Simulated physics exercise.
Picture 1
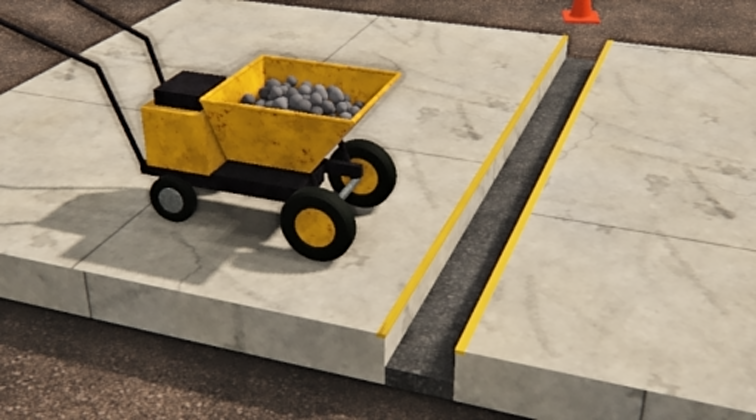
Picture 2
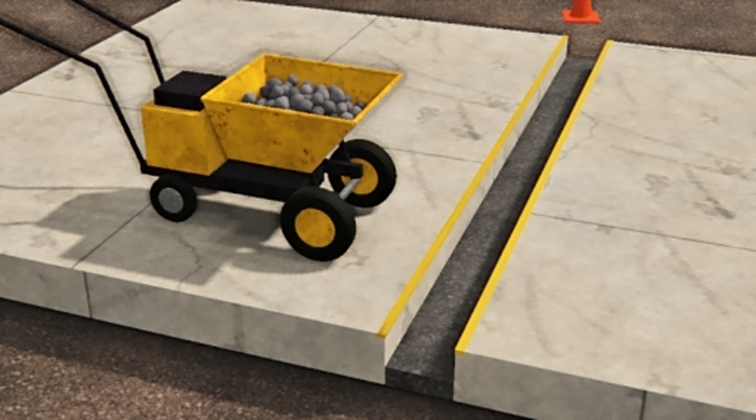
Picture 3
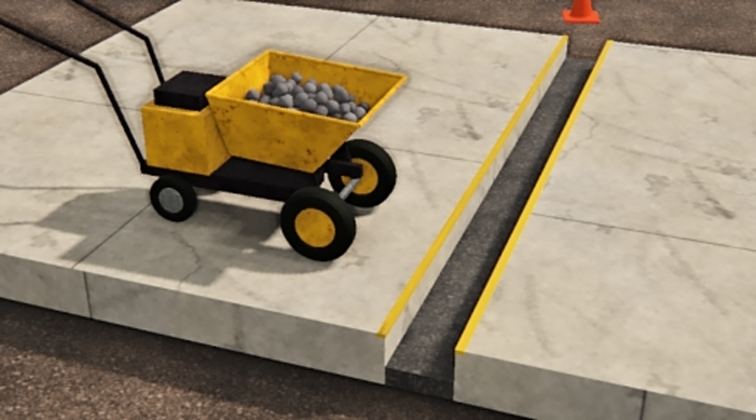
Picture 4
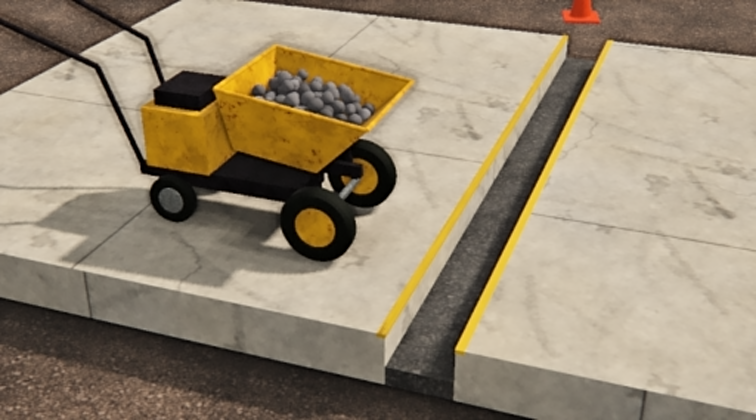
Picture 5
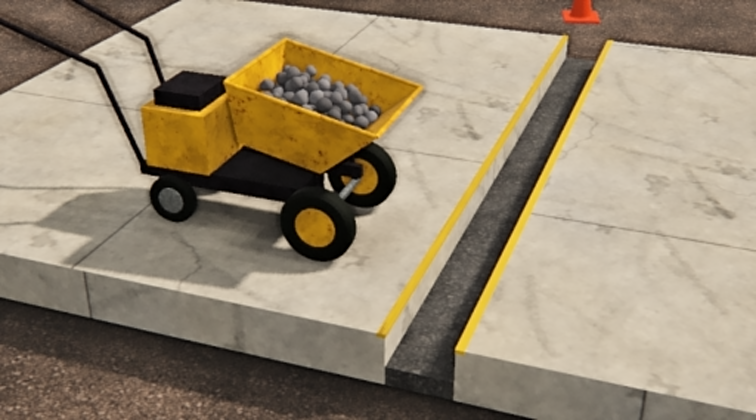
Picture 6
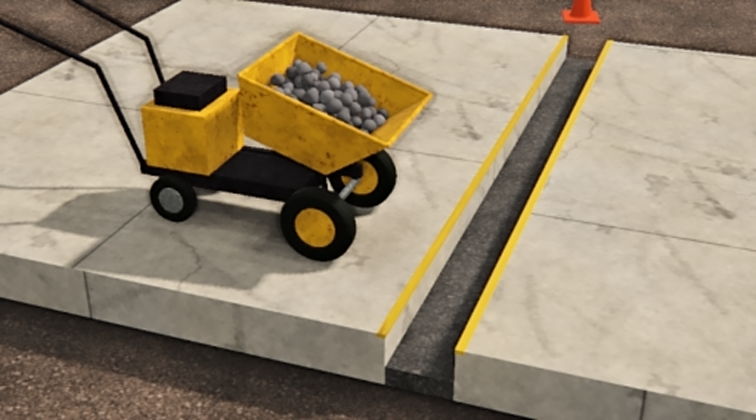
In this clip, a yellow motor barrow loaded with round grey cobbles stands on a raised concrete pad left of a yellow-edged trench. Its wheels stay still while its skip, level at first, gradually tilts forward to the right.
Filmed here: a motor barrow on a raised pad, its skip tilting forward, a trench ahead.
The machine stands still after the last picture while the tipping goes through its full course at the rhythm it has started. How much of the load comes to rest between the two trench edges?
More than half of it.
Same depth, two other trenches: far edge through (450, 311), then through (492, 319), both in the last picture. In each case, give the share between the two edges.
You'd get 40 in a hundred the first time and 100 in a hundred the second.
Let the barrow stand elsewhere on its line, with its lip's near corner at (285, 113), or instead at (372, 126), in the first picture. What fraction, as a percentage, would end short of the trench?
Roughly 30 per cent, and 0 per cent.
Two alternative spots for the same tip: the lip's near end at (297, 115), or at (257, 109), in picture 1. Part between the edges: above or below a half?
The bulk; a minority.
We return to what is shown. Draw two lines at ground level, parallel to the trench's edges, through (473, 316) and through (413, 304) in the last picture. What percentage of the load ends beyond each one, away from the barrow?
20 % and 90 %.
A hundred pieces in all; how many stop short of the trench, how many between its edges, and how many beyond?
Short about 0 %, between about 80 %, beyond about 20 %.
Just after the last frame, skip tipped steeply; every one in the skip.
A moment on, skip tipped right over; the larger part in the skip; roughly a quarter in or heaped over the trench; just a few beyond it; just a few falling.
Further on, skip tipped right over; about a tenth in the skip; the larger part in or heaped over the trench; roughly a quarter beyond it.
When it is over, skip tipped right over; the larger part in or heaped over the trench; roughly a quarter beyond it.
